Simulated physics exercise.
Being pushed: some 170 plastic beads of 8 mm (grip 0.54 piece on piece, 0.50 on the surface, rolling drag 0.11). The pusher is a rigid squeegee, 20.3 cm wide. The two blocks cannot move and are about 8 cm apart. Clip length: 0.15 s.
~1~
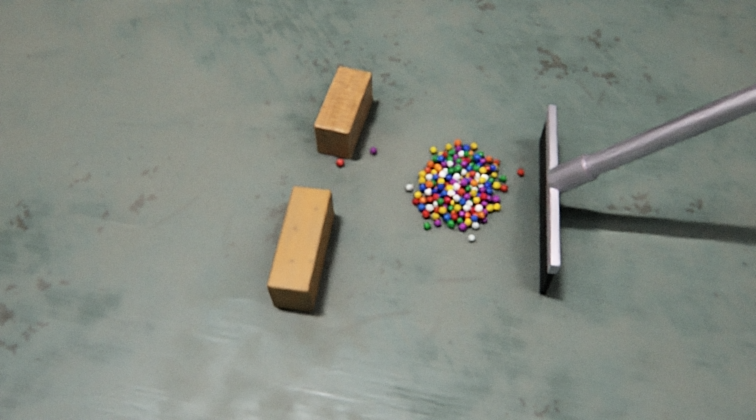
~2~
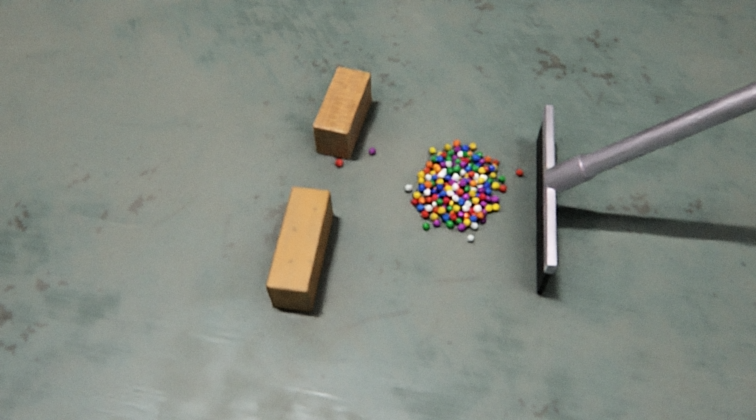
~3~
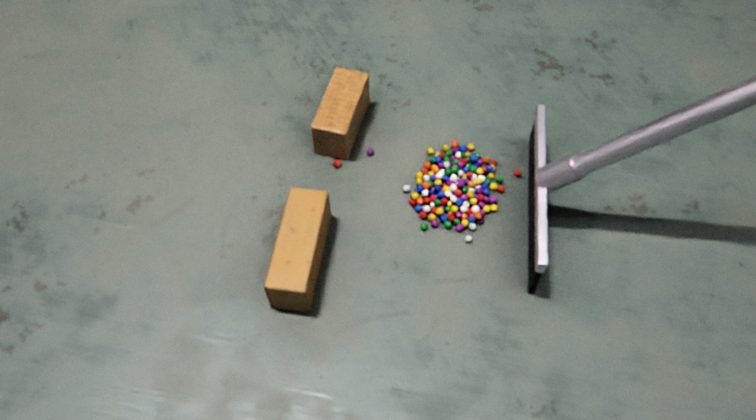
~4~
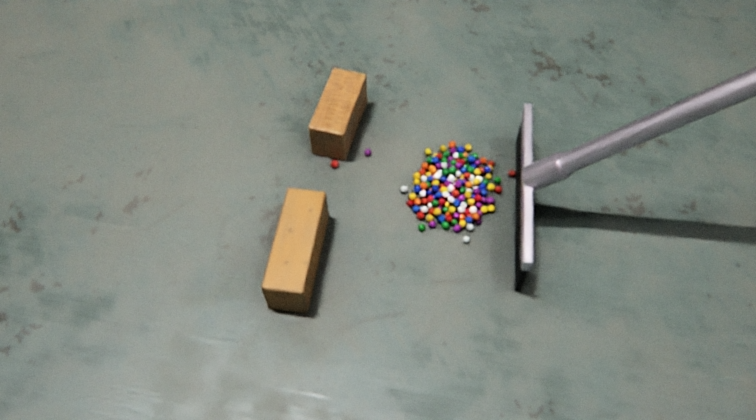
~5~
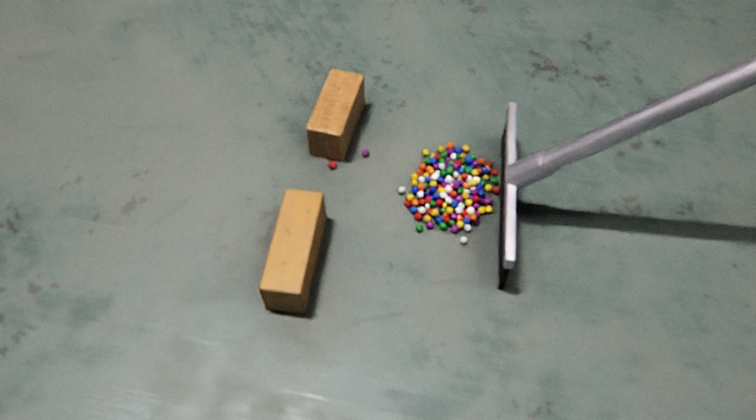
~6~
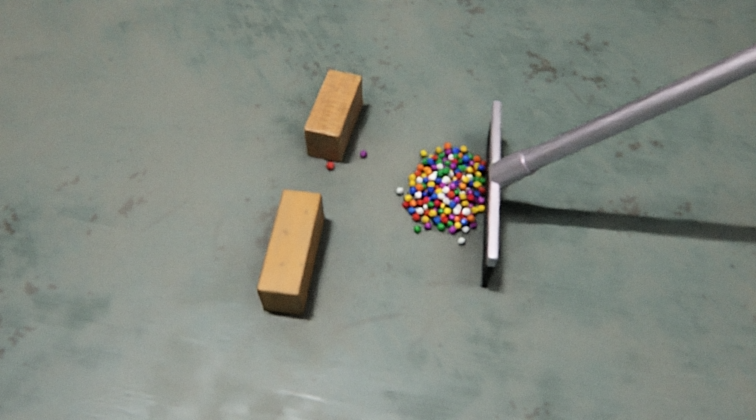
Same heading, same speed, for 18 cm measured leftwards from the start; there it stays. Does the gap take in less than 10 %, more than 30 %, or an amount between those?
Into the gap: A fair number.
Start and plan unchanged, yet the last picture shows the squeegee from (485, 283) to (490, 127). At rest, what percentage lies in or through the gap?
In or through the gap - 20 %.
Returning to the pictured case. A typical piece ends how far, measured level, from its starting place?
It works out at about 14 centimetres.
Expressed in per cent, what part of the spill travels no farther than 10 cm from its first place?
5 per cent or thereabouts.
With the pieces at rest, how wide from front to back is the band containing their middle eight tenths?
I'd guess near 16 cm, give or take.
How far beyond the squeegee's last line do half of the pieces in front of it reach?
Roughly 3 cm ahead of the line.
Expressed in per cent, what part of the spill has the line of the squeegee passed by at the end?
Some 0 in a hundred.
Then, 0.18 s after the last picture, squeegee 14 cm from its start, spill 15 cm wide; held up before the blocks 100 %.
Then, 0.37 s after the last picture, squeegee 18 cm from its start, spill 21 cm wide; in or through the gap 15 %, round the far block 5 %, held up before the blocks 80 %.
Then, 0.52 s after the last picture, squeegee 18 cm from its start, spill 23 cm wide; in or through the gap 20 %, round the far block 5 %, held up before the blocks 70 %.
In the end, in or through the gap 20 %, round the near block 0 %, round the far block 5 %, held up before the blocks 70 %.
